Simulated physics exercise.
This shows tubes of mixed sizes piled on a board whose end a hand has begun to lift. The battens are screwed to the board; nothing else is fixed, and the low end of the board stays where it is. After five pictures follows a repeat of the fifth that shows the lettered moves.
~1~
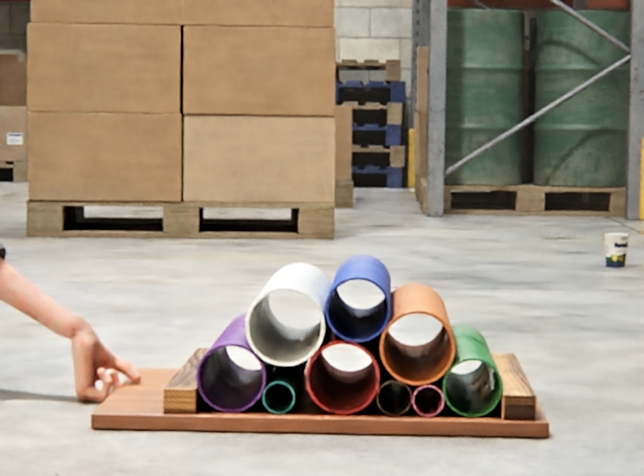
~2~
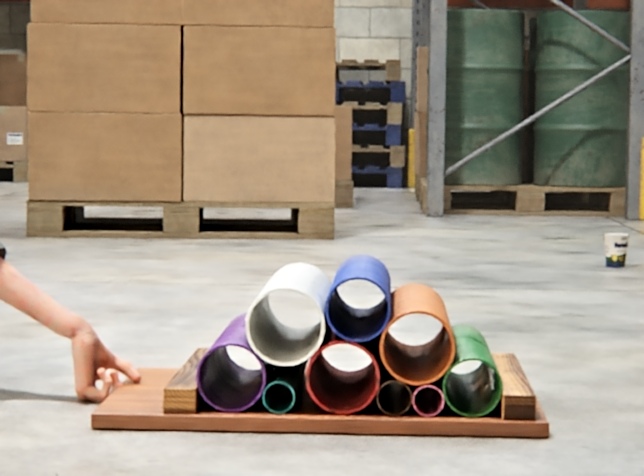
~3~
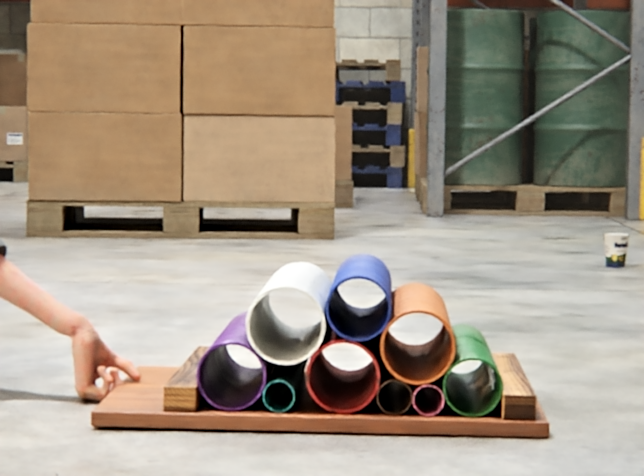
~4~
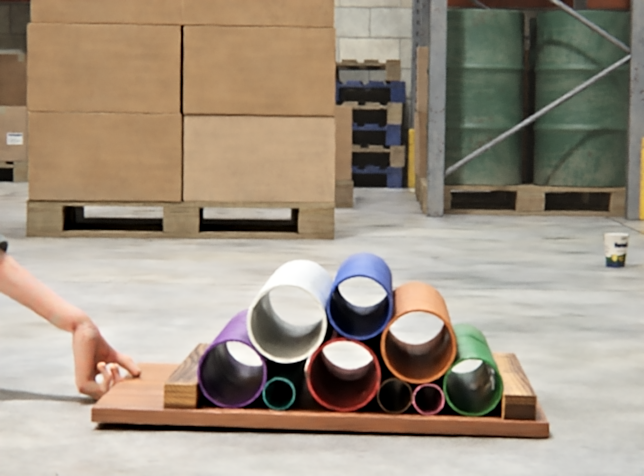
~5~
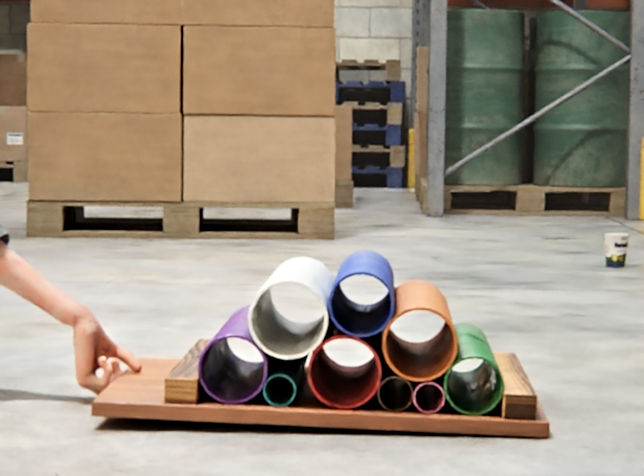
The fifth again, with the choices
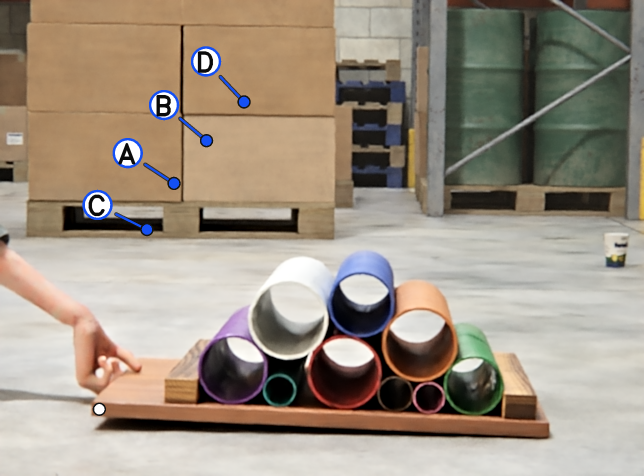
A hand at the left slightly raises one end of a board holding piled coloured tubes.
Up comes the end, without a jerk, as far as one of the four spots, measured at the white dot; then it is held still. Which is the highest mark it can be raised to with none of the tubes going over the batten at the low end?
Stop at B.
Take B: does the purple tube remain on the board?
The purple tube: Yes.
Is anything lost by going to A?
At A: No.
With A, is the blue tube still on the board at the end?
Yes, with A.
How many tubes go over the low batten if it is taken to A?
It comes to none.
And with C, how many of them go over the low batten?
The count is none.
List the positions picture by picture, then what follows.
The first picture shows purple tube (231, 378); turquoise tube (279, 397); red tube (343, 378).
The second picture shows red tube (343, 377); brown tube (395, 398).
The third picture shows board (325, 387); purple tube (232, 376); orange tube (418, 347).
The fourth picture shows board (325, 385); purple tube (232, 373); turquoise tube (279, 393); pink tube (428, 399).
The fifth picture shows board (326, 382); purple tube (233, 369); turquoise tube (280, 390).
On the marked copy, A at (174, 184); B at (207, 141); C at (147, 229); D at (244, 102); the white dot at (99, 409).
With B. Early on, board at 21°.
Further on, board at 39°.
At the end, board at 39°, none over the low batten.
As for the rest, A none over the low batten; C none over the low batten; D three over the low batten (orange, blue, white).
